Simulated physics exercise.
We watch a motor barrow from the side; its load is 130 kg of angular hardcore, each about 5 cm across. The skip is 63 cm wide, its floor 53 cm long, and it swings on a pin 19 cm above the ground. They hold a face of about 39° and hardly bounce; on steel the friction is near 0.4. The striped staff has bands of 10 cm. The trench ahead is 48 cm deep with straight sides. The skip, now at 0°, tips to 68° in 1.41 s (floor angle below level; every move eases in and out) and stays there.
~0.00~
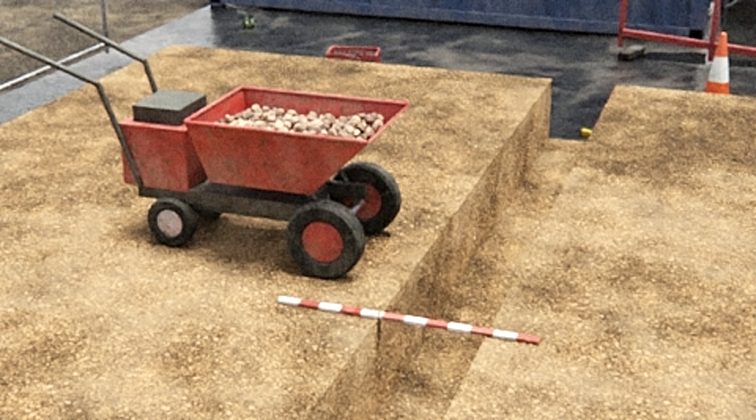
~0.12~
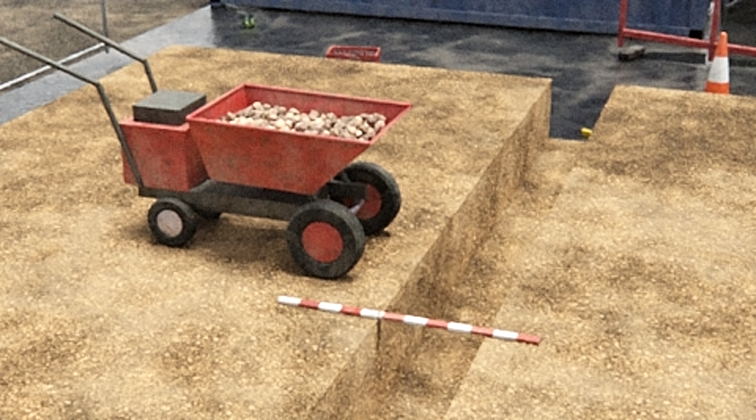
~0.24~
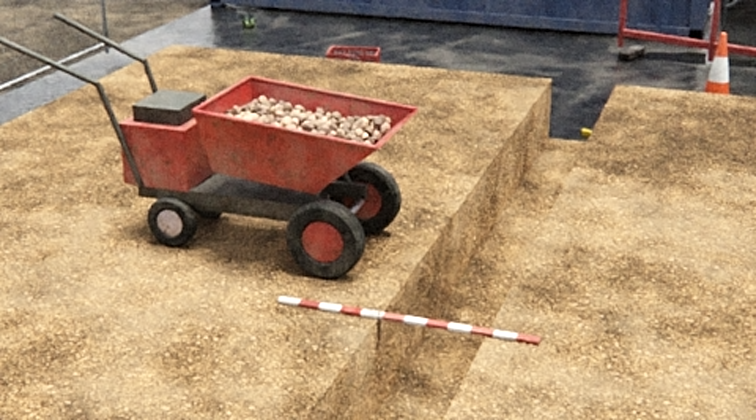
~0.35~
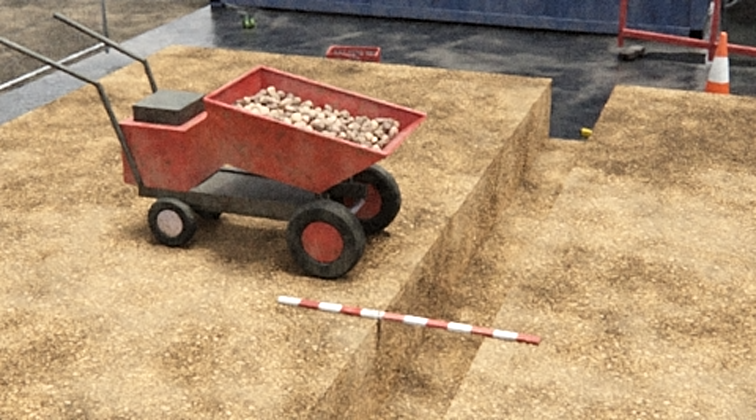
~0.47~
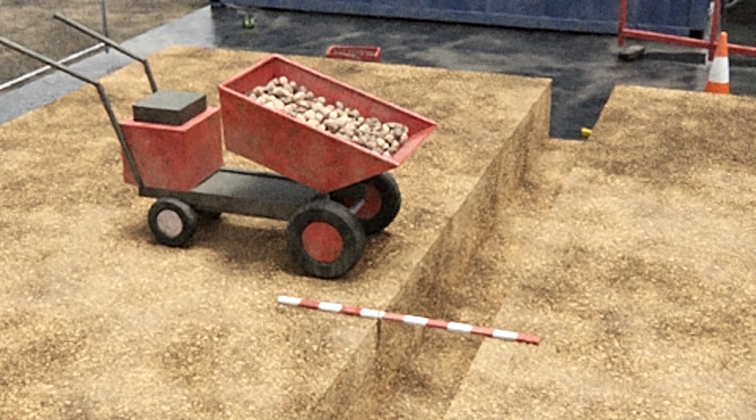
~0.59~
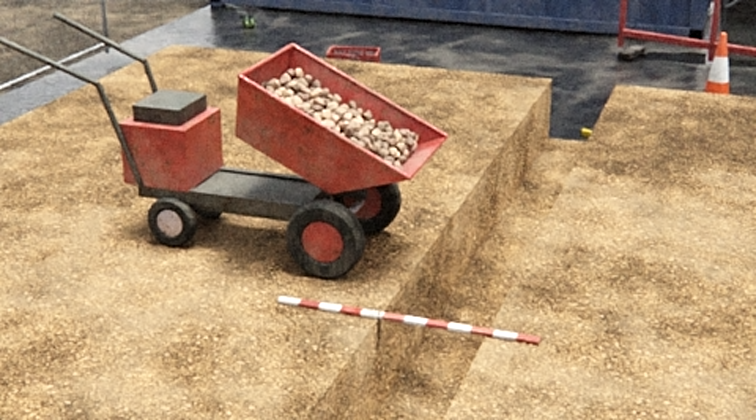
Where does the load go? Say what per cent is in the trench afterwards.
Roughly 97 per cent ends in the trench.
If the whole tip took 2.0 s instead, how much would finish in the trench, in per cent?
It would be near 100 per cent.
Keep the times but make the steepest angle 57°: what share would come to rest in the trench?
In that case some 40 per cent.
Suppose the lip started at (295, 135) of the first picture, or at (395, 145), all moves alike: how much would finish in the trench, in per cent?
About 70 and 75 per cent.
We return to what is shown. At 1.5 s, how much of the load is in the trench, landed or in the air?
About 25 per cent by then.
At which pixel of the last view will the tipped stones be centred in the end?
Their middle is at about (480, 346).
After 1.1 s the floor is at 58°; 100 % in the skip; the foremost stones are at (441, 218).
After 1.5 s the floor is at 68°; 77 % in the skip, 23 % in the trench; the foremost stones are at (500, 327).
After 1.9 s the floor is at 68°; 37 % in the skip, 60 % in the trench, 3 % past the trench; the foremost stones are at (557, 277).
After 3.8 s the floor is at 68°; 0 % in the skip, 97 % in the trench, 3 % past the trench; the foremost stones are at (570, 272).
